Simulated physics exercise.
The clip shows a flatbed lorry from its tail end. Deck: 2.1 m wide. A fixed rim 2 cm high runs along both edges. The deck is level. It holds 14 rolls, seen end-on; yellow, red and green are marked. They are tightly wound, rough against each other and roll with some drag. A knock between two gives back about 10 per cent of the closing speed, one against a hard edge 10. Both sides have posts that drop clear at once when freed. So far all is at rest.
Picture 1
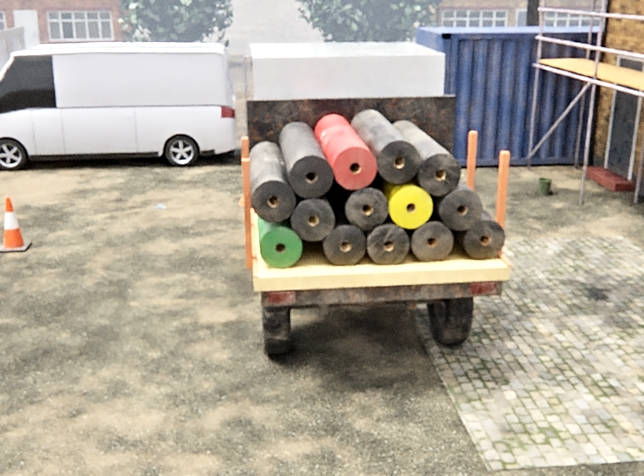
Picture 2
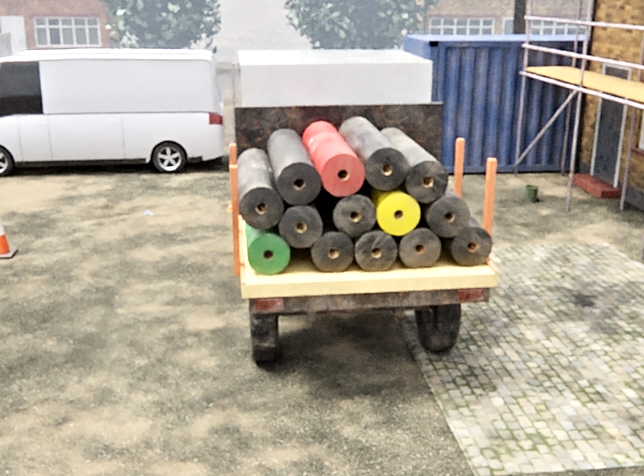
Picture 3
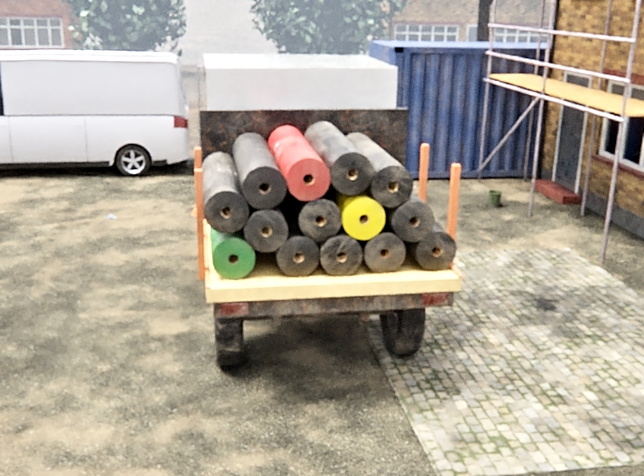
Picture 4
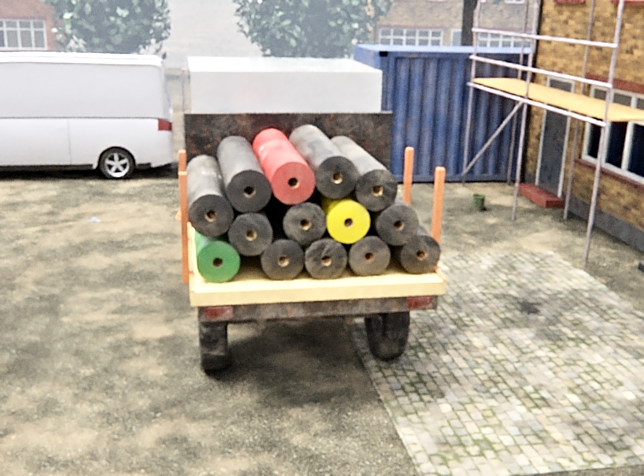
Flatbed lorry stacked with dark rolls, one red, one yellow and one green, standing still as the view shifts slightly right.
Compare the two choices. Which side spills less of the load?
The right-hand one loses fewer.
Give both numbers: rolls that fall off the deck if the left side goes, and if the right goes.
With the left 3, with the right 0.
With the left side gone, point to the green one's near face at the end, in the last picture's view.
Near (68, 405).
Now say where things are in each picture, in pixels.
Yellow (412, 209), red (355, 169), green (281, 249); the deck is level; 5 of the 14 make up the bottom layer; all still, in the first frame.
Yellow (400, 216), red (343, 176), green (269, 256); rims, left 2 cm, right 2 cm; all still, in the second frame.
Yellow (365, 220), red (309, 180), green (234, 260); side tops at (199, 175) and (456, 169); nothing moves, in the third frame.
Yellow (349, 224), red (294, 184), green (218, 264); at rest, in the fourth frame.
With the left side gone, after 1.1 s, yellow is up on others, 85 cm from the right edge; red is up on others, 65 cm from the left edge; green is on the deck, 20 cm from the left edge; 2 of 14 are off.
With the left side gone, finally, yellow is up on others, 80 cm from the right edge; red is up on others, 35 cm from the left edge; green is on the ground to the left; 3 of 14 are off.
With the right side gone, after 0.6 s, yellow is up on others, 85 cm from the right edge; red is up on others, 85 cm from the left edge; green is on the deck, 25 cm from the left edge; 0 of 14 are off.
With the right side gone, finally, yellow is up on others, 85 cm from the right edge; red is up on others, 85 cm from the left edge; green is on the deck, 25 cm from the left edge; 0 of 14 are off.
